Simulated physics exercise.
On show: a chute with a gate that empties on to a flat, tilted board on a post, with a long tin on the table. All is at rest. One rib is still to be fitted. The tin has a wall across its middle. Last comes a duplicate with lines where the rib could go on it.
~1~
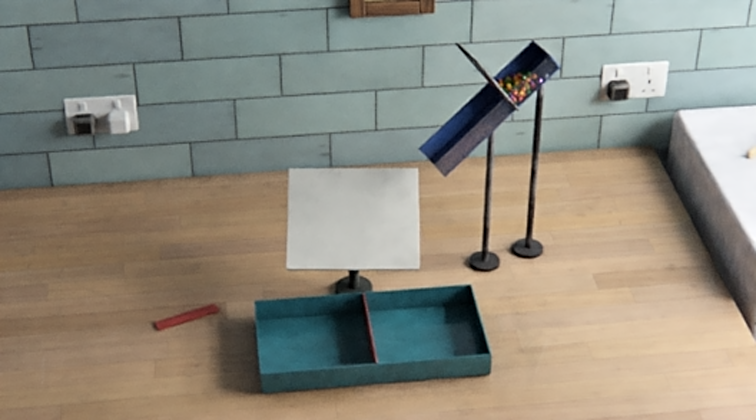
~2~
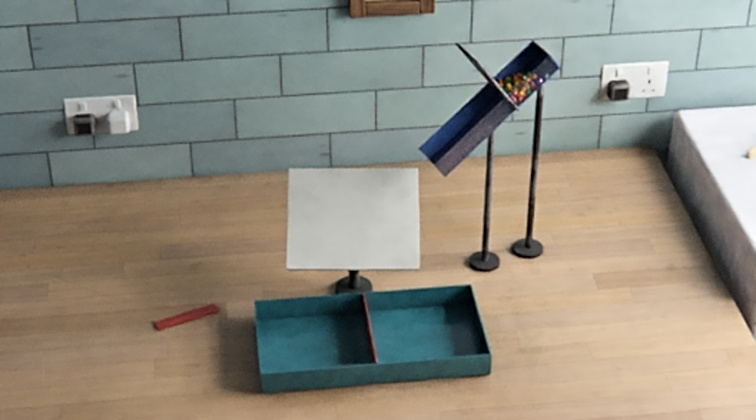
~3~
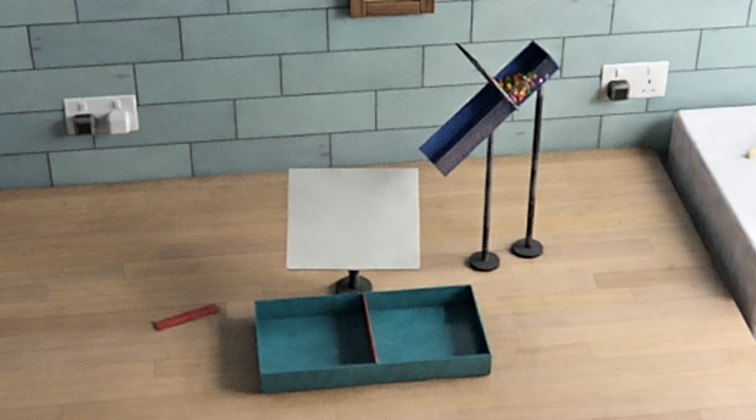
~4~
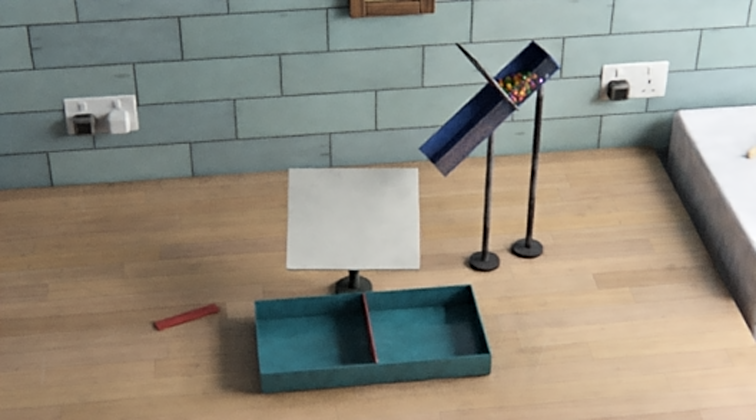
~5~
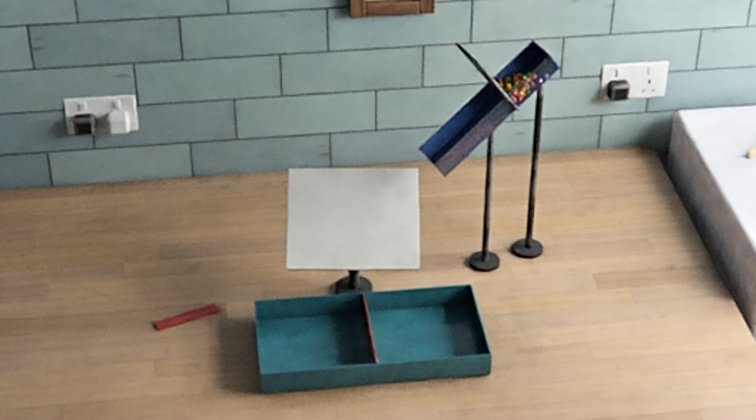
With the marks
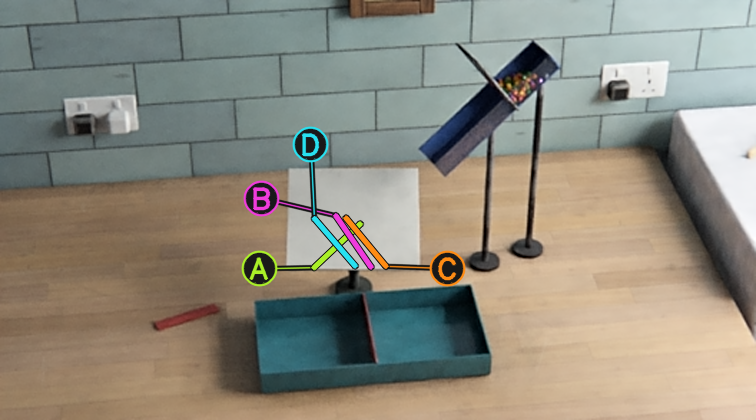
A long teal tin with a wall across its middle sat on a wooden table before a pale tilted board, while colourful beads rested behind the gate of a raised blue chute; nothing moved.
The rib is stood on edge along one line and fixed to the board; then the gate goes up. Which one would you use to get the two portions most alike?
D is best.
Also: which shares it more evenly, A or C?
It is A.
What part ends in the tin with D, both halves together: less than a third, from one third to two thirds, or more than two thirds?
Line D gives more than two thirds.
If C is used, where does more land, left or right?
More lands on the right.
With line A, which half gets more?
Left.
On the marked copy, line A from (360, 223) to (313, 267); line B from (335, 215) to (371, 267); line C from (345, 217) to (385, 266); line D from (314, 218) to (355, 265).
With A, of what is caught, most in the left half, about a quarter in the right.
With B, of what is caught, a small part in the left half, nearly all in the right.
With C, of what is caught, a stray few in the left half, nearly all in the right.
With D, of what is caught, about half in the left half, about half in the right.
